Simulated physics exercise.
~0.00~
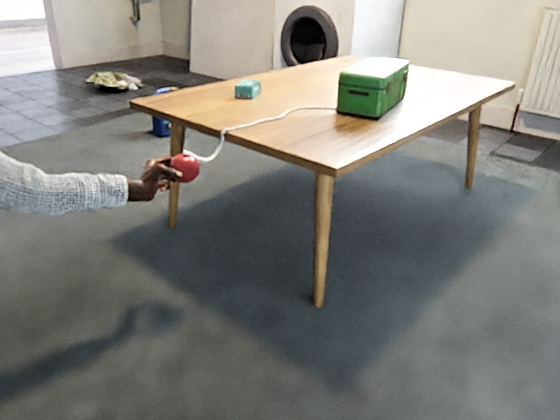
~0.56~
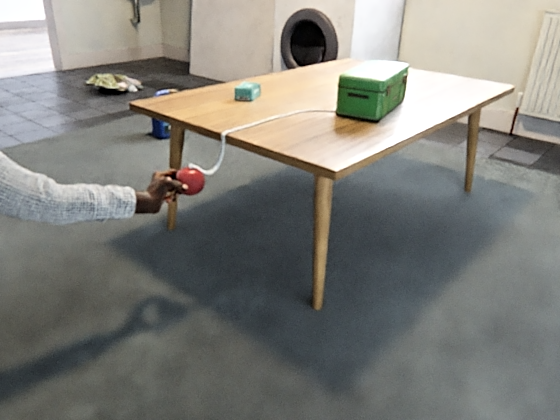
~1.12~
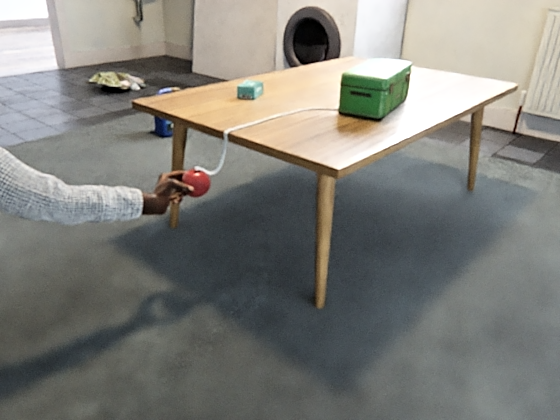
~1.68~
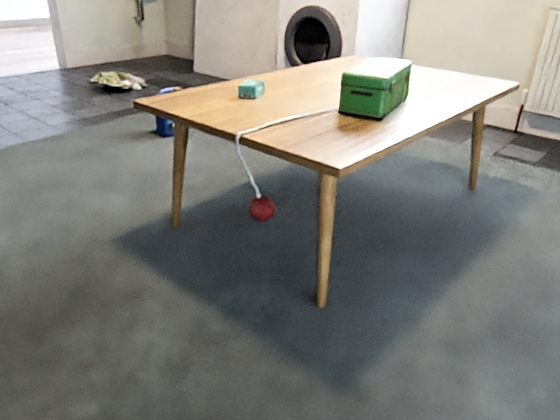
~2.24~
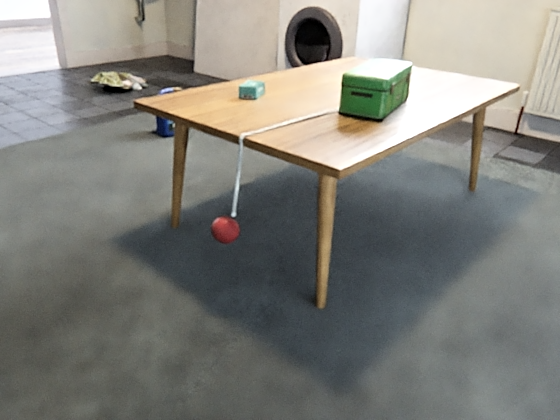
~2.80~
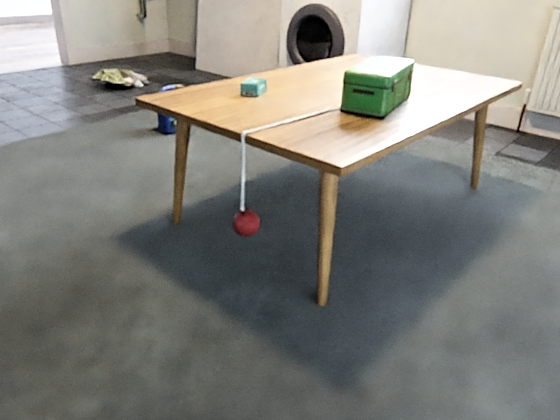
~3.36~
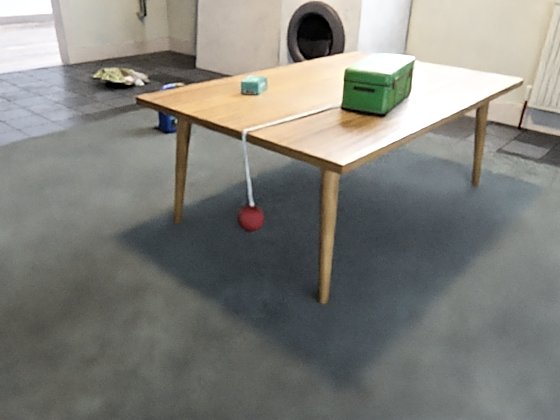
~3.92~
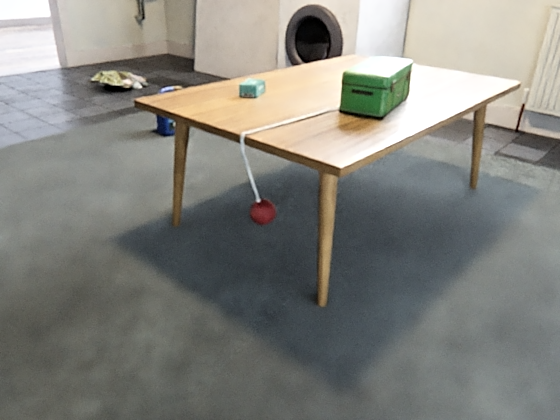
At a wooden table, a hand releases a red apple, which swings from a ribbon.
